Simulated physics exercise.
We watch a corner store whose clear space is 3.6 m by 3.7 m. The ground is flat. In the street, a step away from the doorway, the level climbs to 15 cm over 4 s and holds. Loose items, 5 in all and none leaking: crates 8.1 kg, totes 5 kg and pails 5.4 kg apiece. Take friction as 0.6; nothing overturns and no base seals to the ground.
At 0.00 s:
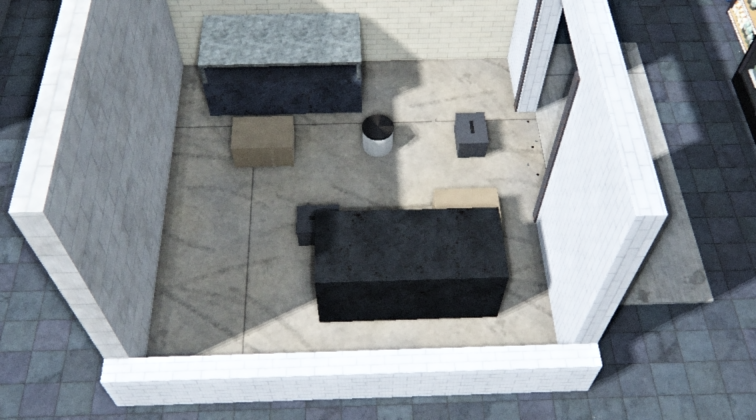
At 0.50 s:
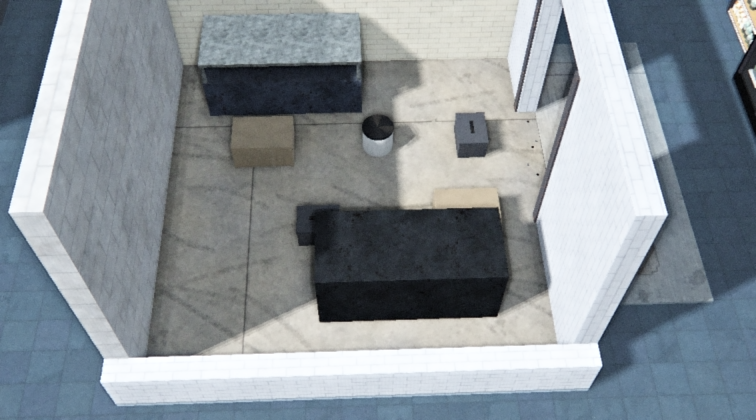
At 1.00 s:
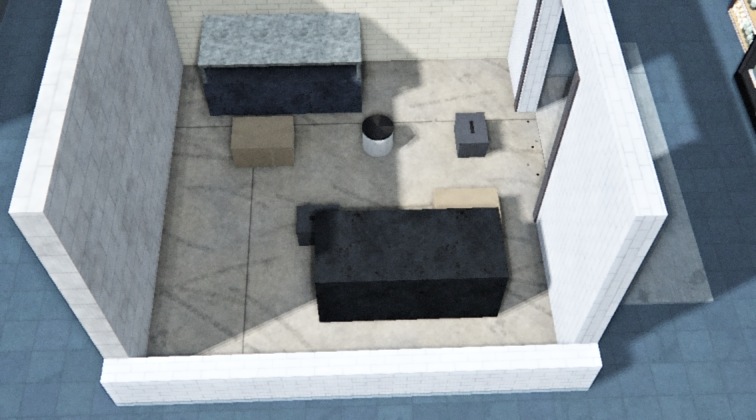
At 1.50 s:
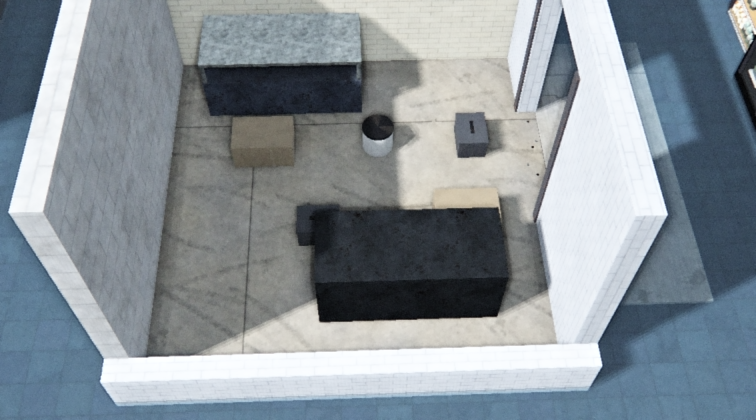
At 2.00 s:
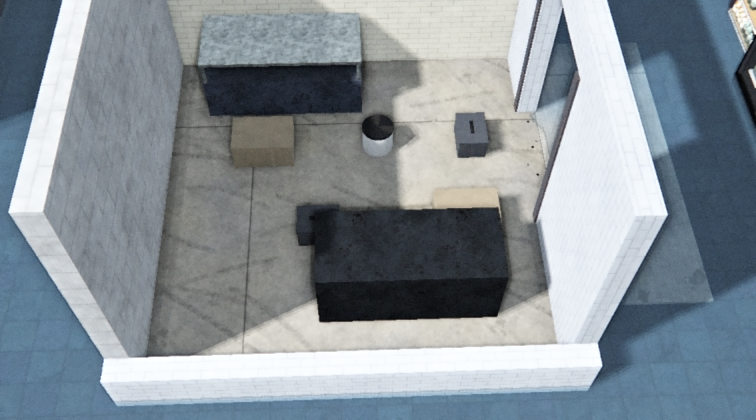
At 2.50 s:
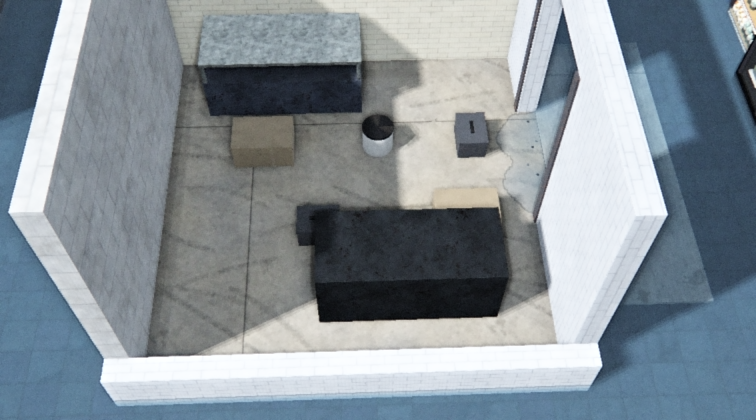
Water covering the dark paving around a white-walled store, then spreading thinly in at the right-hand doorway while the boxes stay still.
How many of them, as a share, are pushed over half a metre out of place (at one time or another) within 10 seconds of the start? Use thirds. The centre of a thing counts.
That comes to two thirds or more.
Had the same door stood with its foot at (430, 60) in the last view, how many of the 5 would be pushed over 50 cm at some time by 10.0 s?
Then 3.
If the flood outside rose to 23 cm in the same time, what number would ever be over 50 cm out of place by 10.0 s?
Then 4.
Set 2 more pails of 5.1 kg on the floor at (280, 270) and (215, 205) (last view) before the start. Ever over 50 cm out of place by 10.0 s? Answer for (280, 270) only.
It is less.
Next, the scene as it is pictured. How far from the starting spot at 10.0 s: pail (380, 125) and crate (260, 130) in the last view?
In turn: 140 cm, 80 cm.
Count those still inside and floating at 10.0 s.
4 of them.
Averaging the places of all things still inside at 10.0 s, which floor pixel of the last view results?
Around (273, 203).
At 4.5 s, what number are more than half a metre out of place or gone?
By then 1.
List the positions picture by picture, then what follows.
A crate at (262, 132), on the bottom; a tote at (318, 218), on the bottom; water covers 0.0 m2; 0 of 5 have shifted, in the first picture.
A crate at (262, 132) rests on the ground; a tote at (318, 218) rests on the ground; 0.0 m2 under water; 0 of 5 have shifted, in the second picture.
A crate at (262, 132), on the bottom; a tote at (318, 218), on the bottom; water covers 0.0 m2; 0 of 5 have shifted, in the third picture.
A crate at (262, 132) rests on the ground; a tote at (318, 218), on the bottom; 0.0 m2 under water; 0 of 5 have shifted, in the fourth picture.
A crate at (262, 132), on the bottom; a tote at (318, 218) rests on the ground; water covers 0.0 m2; 0 of 5 have shifted, in the fifth picture.
A crate at (262, 132), on the bottom; a tote at (318, 218) rests on the ground; 0.2 m2 under water; 0 of 5 have shifted, in the sixth picture.
After 3.5 s 0 of 5 are over 50 cm from their spots; 0 afloat.
After 4.5 s 1 of 5 are over 50 cm from their spots; 0 afloat.
After 7.0 s 3 of 5 are over 50 cm from their spots; 2 afloat.
After 10.0 s 4 of 5 are over 50 cm from their spots, and 4 have been at some point; 4 afloat.
